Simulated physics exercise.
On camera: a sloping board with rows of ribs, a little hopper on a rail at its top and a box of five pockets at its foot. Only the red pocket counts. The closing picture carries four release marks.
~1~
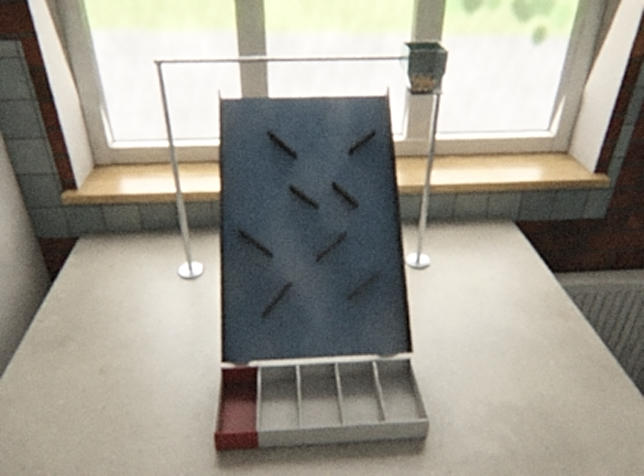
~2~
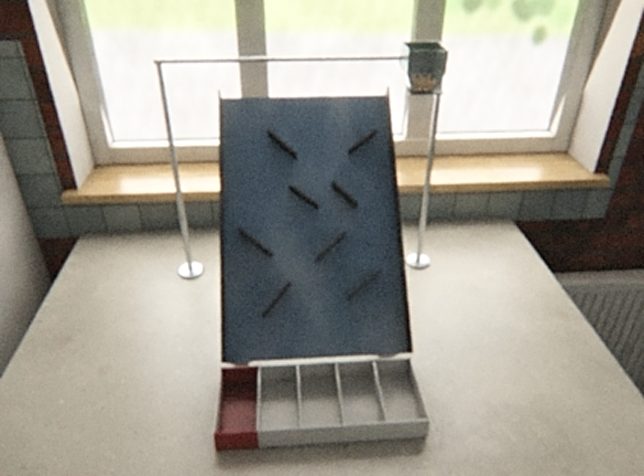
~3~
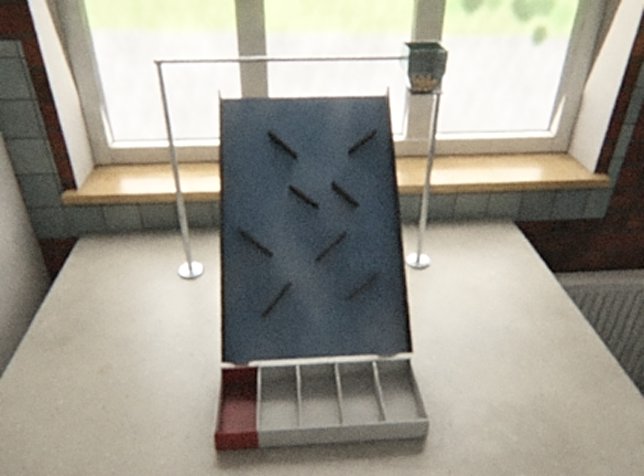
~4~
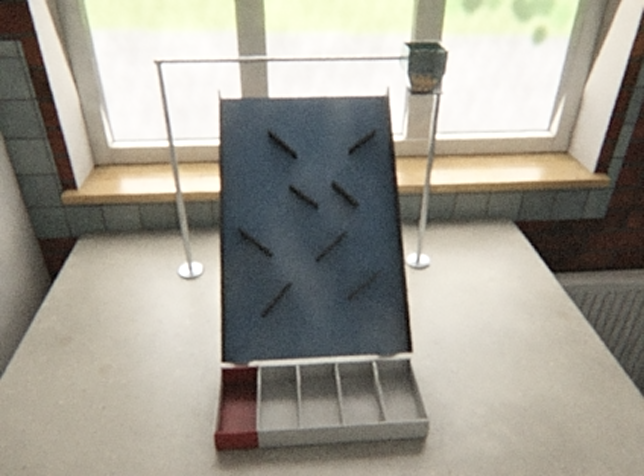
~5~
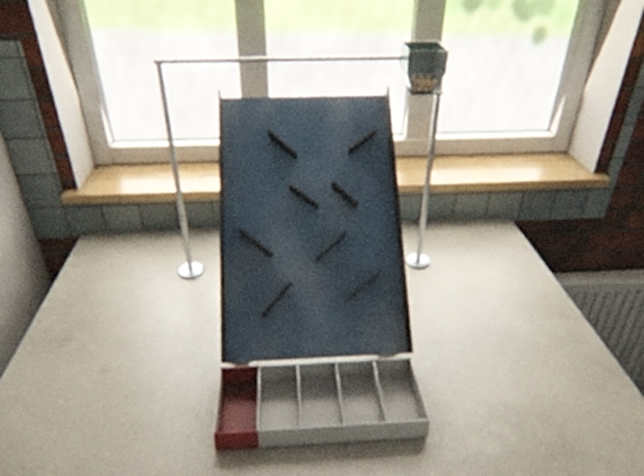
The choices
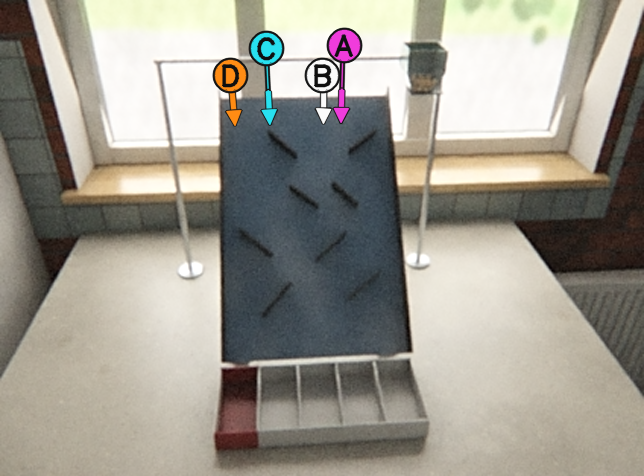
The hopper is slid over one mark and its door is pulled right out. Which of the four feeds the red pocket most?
D works best here.
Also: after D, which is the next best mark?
Mark C.
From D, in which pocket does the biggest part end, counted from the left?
The first from the left.
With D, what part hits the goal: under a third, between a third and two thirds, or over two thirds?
Mark D gives between a third and two thirds.
On the marked copy, mark A meets the board at (341, 117); mark B meets the board at (323, 117); mark C meets the board at (269, 119); mark D meets the board at (234, 119).
Choosing A, none in the red pocket, nearly all in other pockets.
Choosing B, a small part in the red pocket, nearly all in other pockets.
Choosing C, about a quarter in the red pocket, most in other pockets.
Choosing D, about half in the red pocket, about a third in other pockets, a small part outside the box.
